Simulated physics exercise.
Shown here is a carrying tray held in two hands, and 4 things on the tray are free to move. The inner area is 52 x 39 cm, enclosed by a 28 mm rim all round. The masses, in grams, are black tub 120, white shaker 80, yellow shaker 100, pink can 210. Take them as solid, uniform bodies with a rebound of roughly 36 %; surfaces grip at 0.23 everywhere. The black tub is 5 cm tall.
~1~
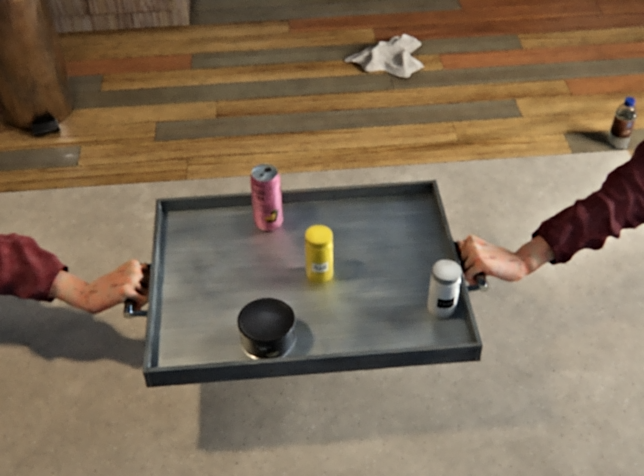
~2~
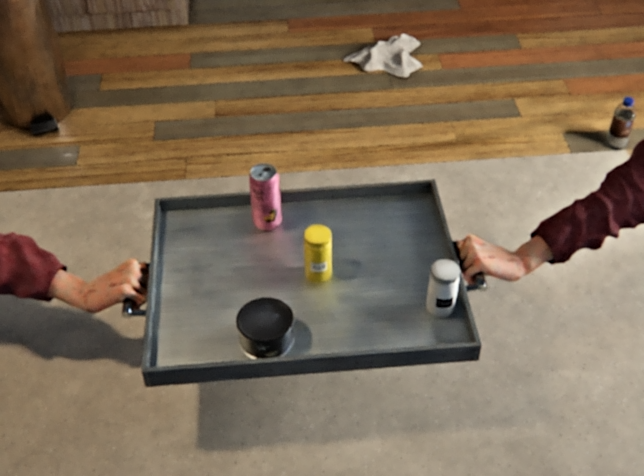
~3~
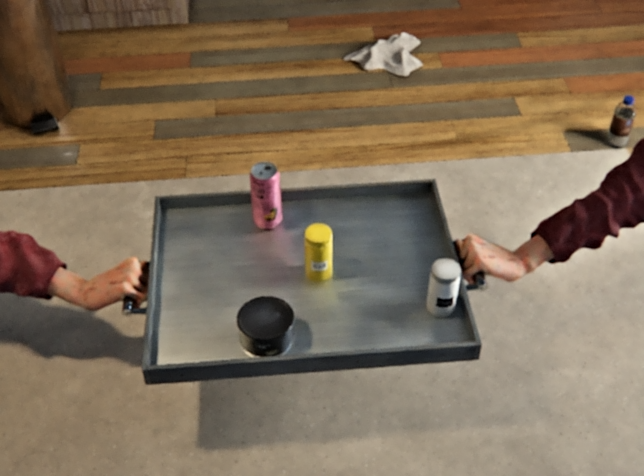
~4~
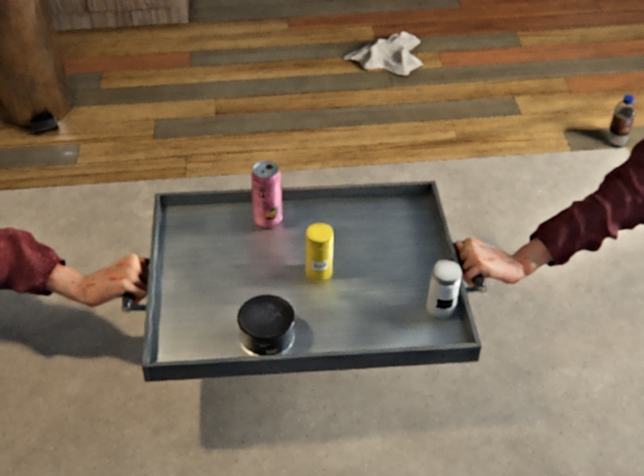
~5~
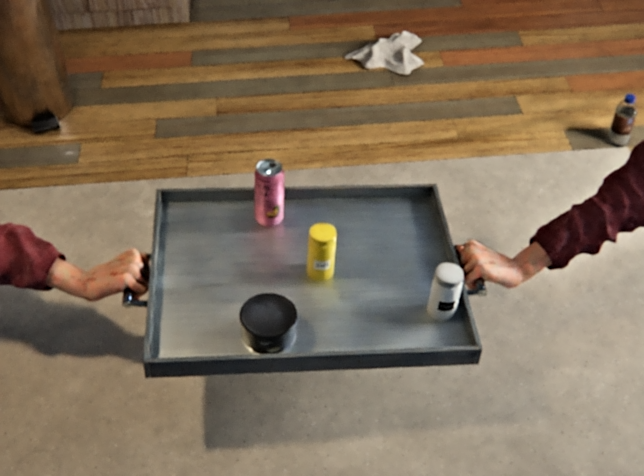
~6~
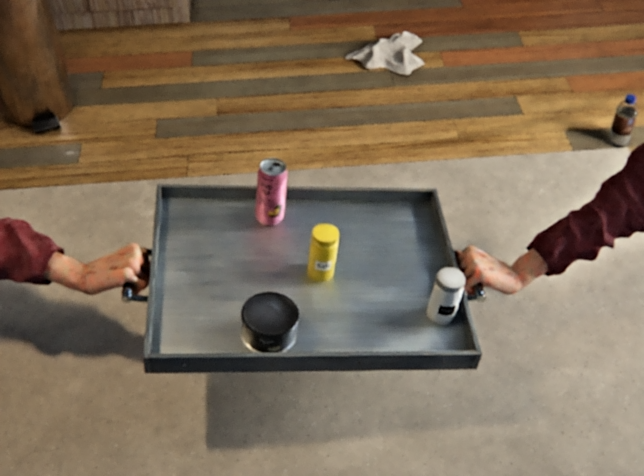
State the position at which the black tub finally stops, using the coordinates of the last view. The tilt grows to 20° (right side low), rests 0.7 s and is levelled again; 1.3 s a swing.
Final position of the black tub: (443, 320).
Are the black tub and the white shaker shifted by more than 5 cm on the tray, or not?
As for the black tub, it winds up somewhere else, and the white shaker remains where it was.
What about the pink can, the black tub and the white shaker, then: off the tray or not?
Outcome: The pink can departs its support; the black tub remains on its support; the white shaker remains on its support.
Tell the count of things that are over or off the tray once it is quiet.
The tally is 2.
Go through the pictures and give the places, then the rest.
The first picture shows tray level; black tub (267, 330); white shaker (444, 289).
The second picture shows tray level; pink can (266, 198); white shaker (443, 289).
The third picture shows tray level; yellow shaker (318, 253); pink can (266, 197).
The fourth picture shows tilt 2°, right edge down; white shaker (443, 290); yellow shaker (319, 252).
The fifth picture shows tilt 4°, right edge down; pink can (269, 194); white shaker (445, 292).
The sixth picture shows tilt 6°, right edge down; black tub (269, 324); yellow shaker (323, 253).
Then, 0.70 s later than the last frame, tilt 20°, right edge down; black tub 7 cm from its spot near (313, 323); pink can 7 cm from its spot; yellow shaker 7 cm from its spot.
Then, 1.00 s later than the last frame, tilt 20°, right edge down; black tub 23 cm from its spot near (407, 337); yellow shaker rocked 12° off its seat; pink can 24 cm from its spot.
Then, 1.40 s later than the last frame, tilt 20°, right edge down; yellow shaker and pink can now off the tray; black tub 29 cm from its spot near (437, 348); white shaker 2 cm from its spot.
Then, 2.10 s later than the last frame, tilt 11°, right edge down; black tub 29 cm from its spot near (441, 335); white shaker 2 cm from its spot.
When it is over, off the tray, yellow shaker and pink can; not toppled but over 5 cm from the start, black tub; white shaker within 5 cm of the start. End places, in pixels of the last picture, black tub near (443, 320).
